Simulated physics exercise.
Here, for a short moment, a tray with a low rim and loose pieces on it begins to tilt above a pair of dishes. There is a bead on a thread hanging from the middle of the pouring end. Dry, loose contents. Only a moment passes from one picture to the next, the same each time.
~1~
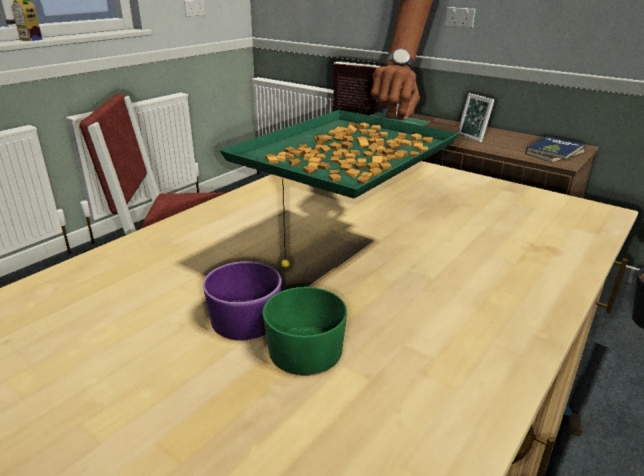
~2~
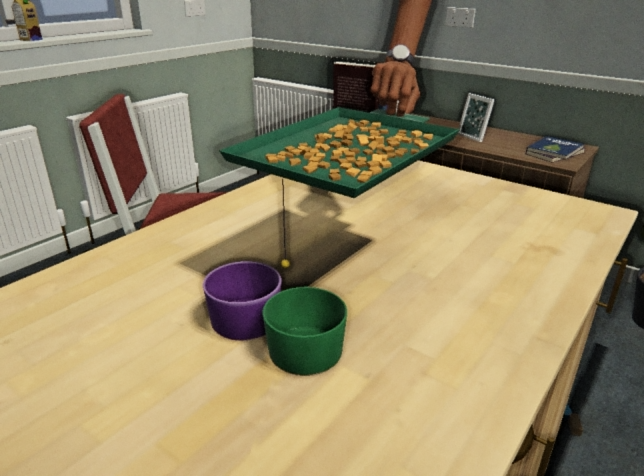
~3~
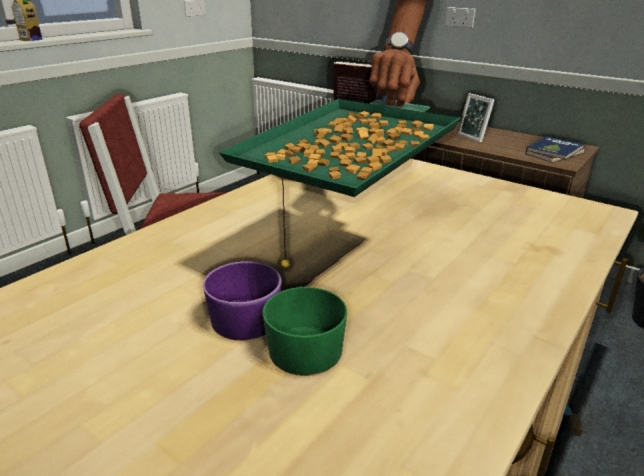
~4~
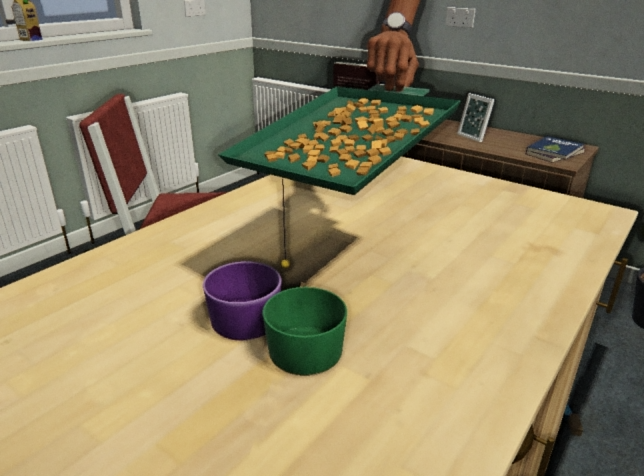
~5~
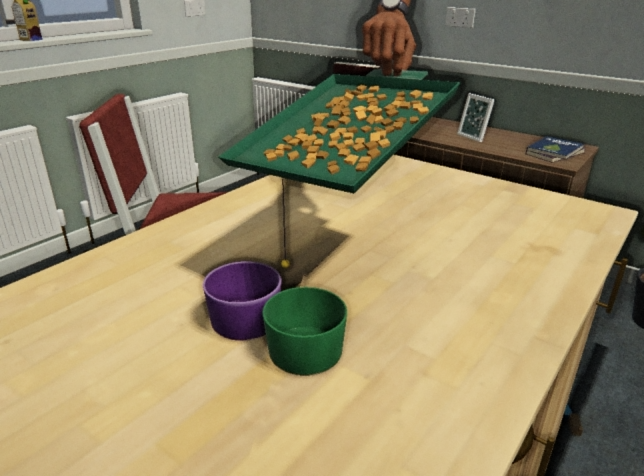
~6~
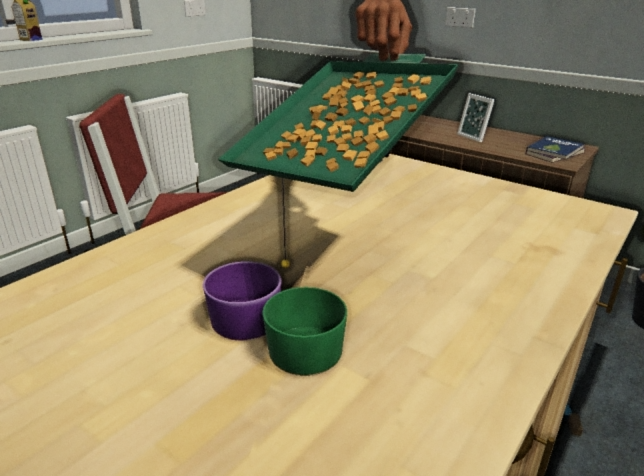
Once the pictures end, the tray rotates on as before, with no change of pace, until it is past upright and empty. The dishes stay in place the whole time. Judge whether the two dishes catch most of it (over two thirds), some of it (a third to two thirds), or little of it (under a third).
They catch some of it.
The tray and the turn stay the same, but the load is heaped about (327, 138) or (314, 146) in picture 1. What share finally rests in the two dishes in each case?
Shares in turn: 40 % and 50 %.
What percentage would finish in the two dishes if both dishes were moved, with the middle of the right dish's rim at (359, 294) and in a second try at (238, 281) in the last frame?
It works out to 0 percent and then 70 percent.
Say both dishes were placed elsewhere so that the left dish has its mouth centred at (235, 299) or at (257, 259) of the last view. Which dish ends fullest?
Try one: The dish on the left-hand side; try two: The dish on the left-hand side.
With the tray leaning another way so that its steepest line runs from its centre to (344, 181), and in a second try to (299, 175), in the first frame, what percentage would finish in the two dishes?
The first comes to 30 %, while the second comes to 90 %.
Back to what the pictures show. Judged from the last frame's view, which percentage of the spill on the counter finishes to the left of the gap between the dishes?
Reading: Around 90 %.
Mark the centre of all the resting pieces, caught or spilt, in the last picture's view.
I'd say the middle ends up at about (231, 311).
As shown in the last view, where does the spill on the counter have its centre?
Near (209, 292).
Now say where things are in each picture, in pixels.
The first picture shows corners of the pouring end near (226, 150) and (355, 186), level; middle of the load near (347, 145), cereal squares; left dish near (216, 315); right dish near (278, 349); bead on its thread near (285, 264).
The second picture shows corners of the pouring end near (225, 150) and (354, 186), level; middle of the load near (347, 143).
The third picture shows corners of the pouring end near (225, 151) and (354, 185), tipped barely, lowest at the left corner; middle of the load near (347, 137).
The fourth picture shows corners of the pouring end near (224, 153) and (353, 183), tipped a little, lowest at the left corner; middle of the load near (346, 129).
The fifth picture shows corners of the pouring end near (224, 155) and (352, 182), tipped clearly, lowest at the left corner; middle of the load near (345, 120).
The sixth picture shows corners of the pouring end near (224, 157) and (350, 181), tipped clearly, lowest at the left corner; middle of the load near (342, 112); left dish near (216, 315); right dish near (278, 349).
Shortly afterwards, tray tipped steeply; all but a few on the tray; a little in the air.
Next, tray tipped right over; a little on the tray; a little in the right dish; near a third in the left dish; near a third outside both; near a quarter in the air.
Some moments later, tray tipped past a quarter turn; a little in the right dish; near half in the left dish; near half outside both.
In the end, tray tipped past a quarter turn; a little in the right dish; near half in the left dish; near half outside both.
